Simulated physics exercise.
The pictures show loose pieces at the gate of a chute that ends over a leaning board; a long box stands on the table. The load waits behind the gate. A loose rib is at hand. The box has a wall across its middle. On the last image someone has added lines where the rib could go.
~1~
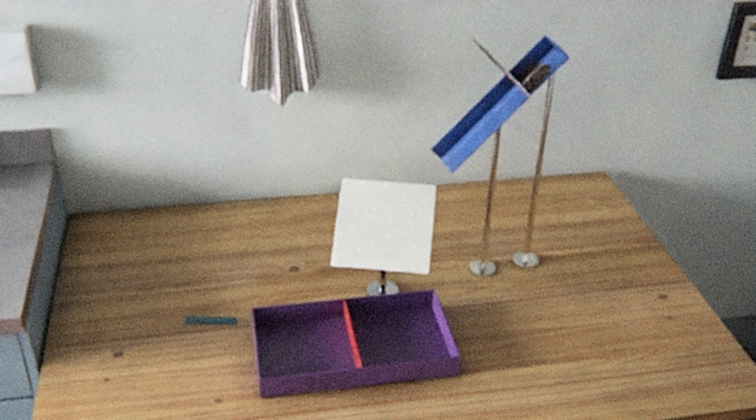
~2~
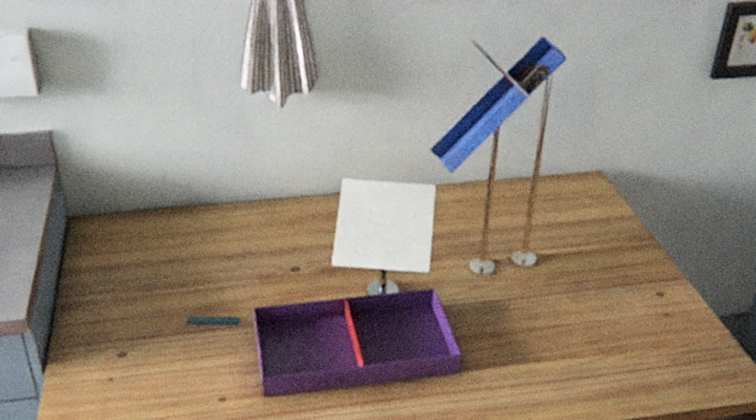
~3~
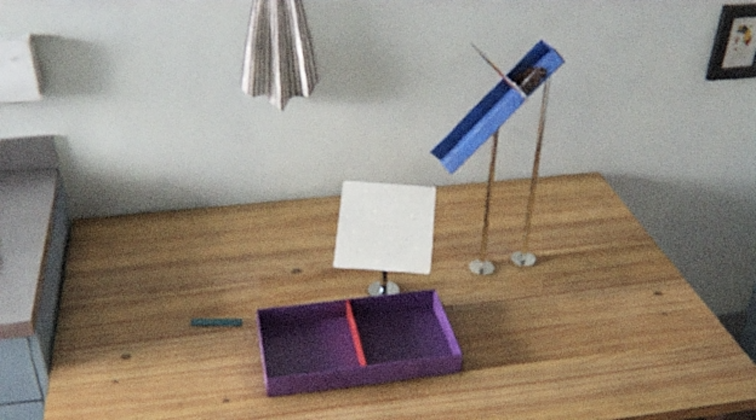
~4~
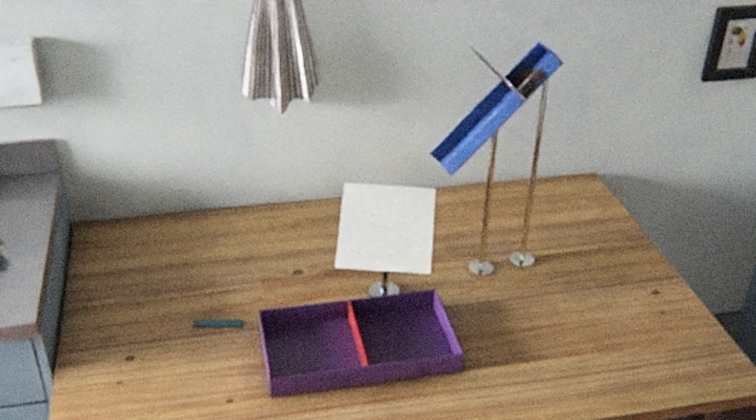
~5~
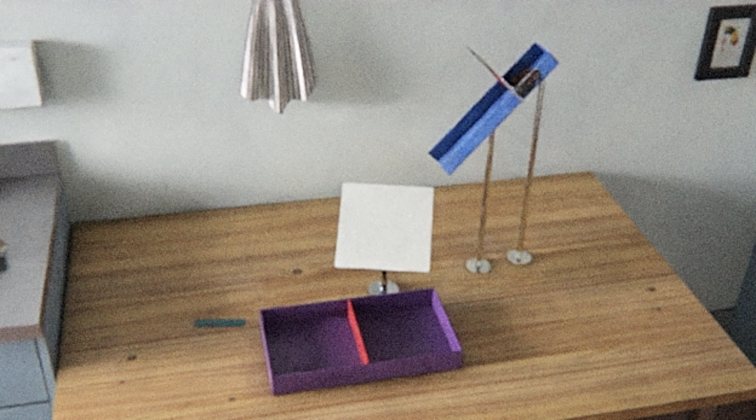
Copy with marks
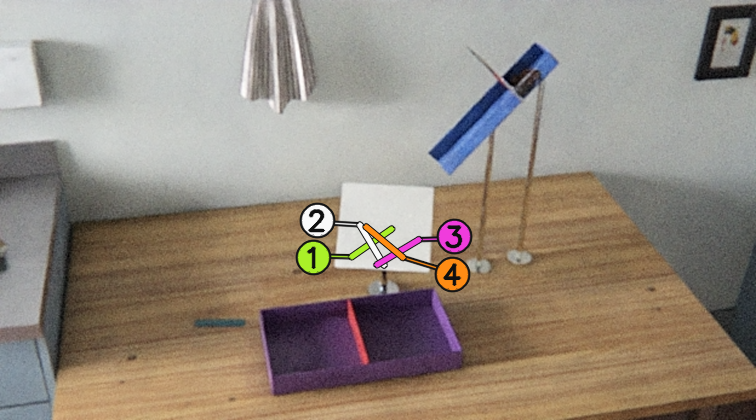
Nothing on the wooden table moved; only the view drifted slightly, while the blue chute stayed tilted on its two thin stands above a white board and a purple box with a red divider.
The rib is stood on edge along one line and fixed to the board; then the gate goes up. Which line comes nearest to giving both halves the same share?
1 works best here.
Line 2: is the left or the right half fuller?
The right half.
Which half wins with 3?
Left.
On the marked copy, line 1 from (391, 228) to (351, 256); line 2 from (359, 224) to (384, 265); line 3 from (419, 239) to (376, 264); line 4 from (366, 226) to (403, 257).
With 1, of what is caught, about half in the left half, about half in the right.
With 2, of what is caught, a small part in the left half, nearly all in the right.
With 3, of what is caught, most in the left half, a small part in the right.
With 4, of what is caught, a small part in the left half, nearly all in the right.
